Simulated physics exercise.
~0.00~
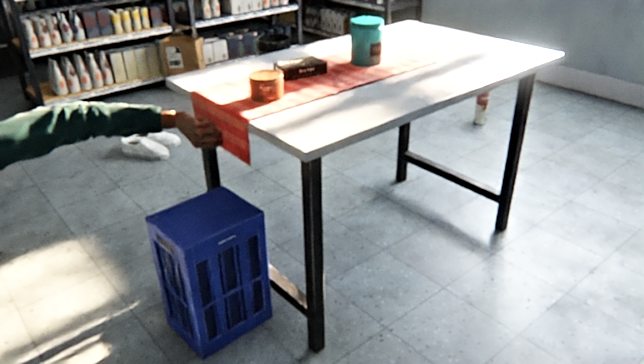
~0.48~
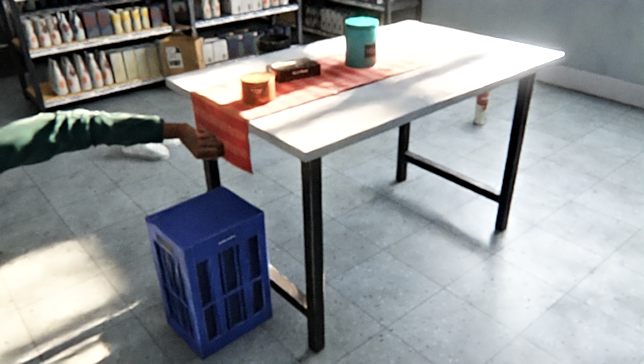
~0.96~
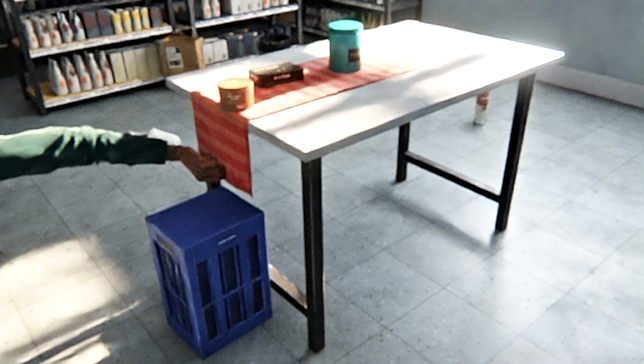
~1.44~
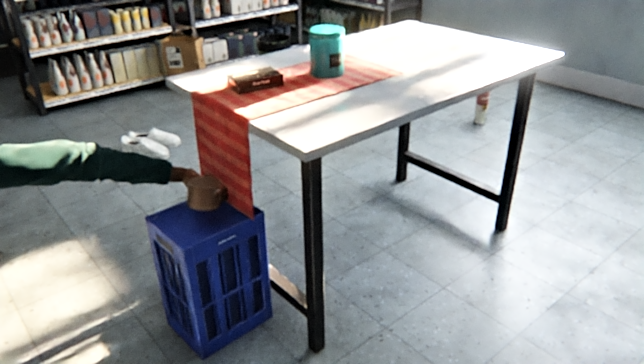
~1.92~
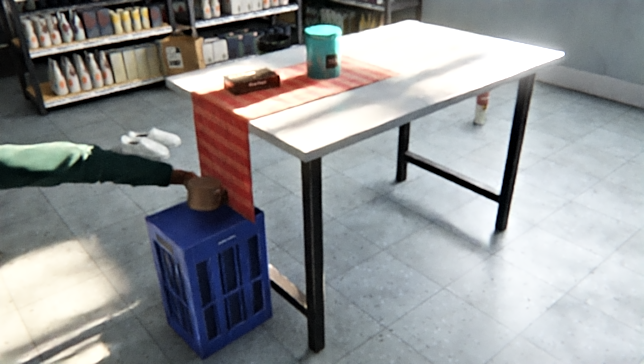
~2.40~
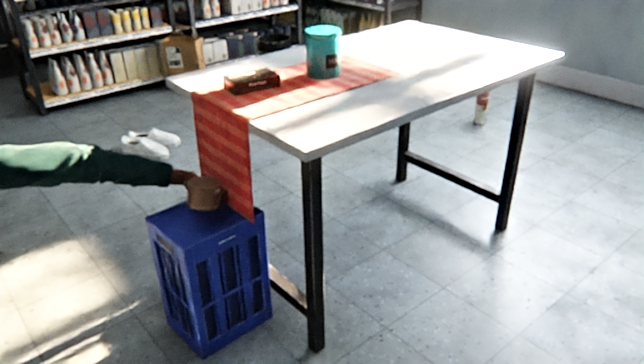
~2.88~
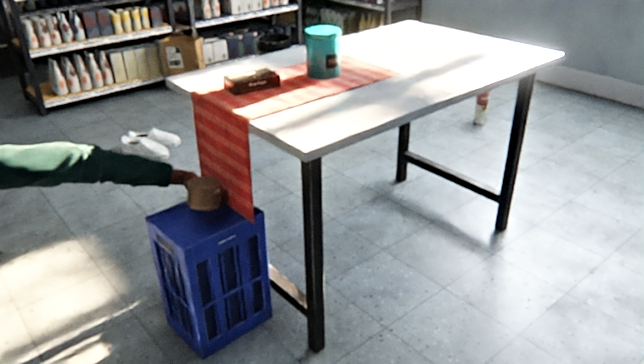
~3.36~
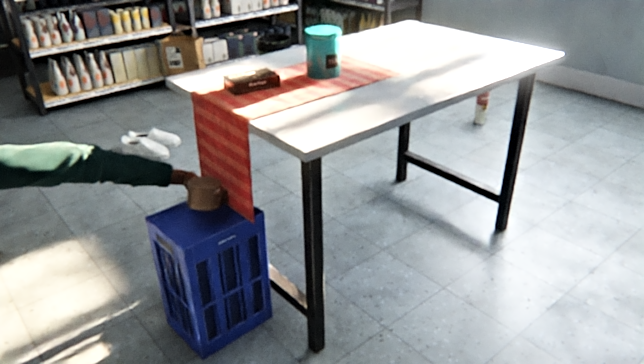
On a white table, a hand pulls a red scarf down until the brown tub drops onto the crate.
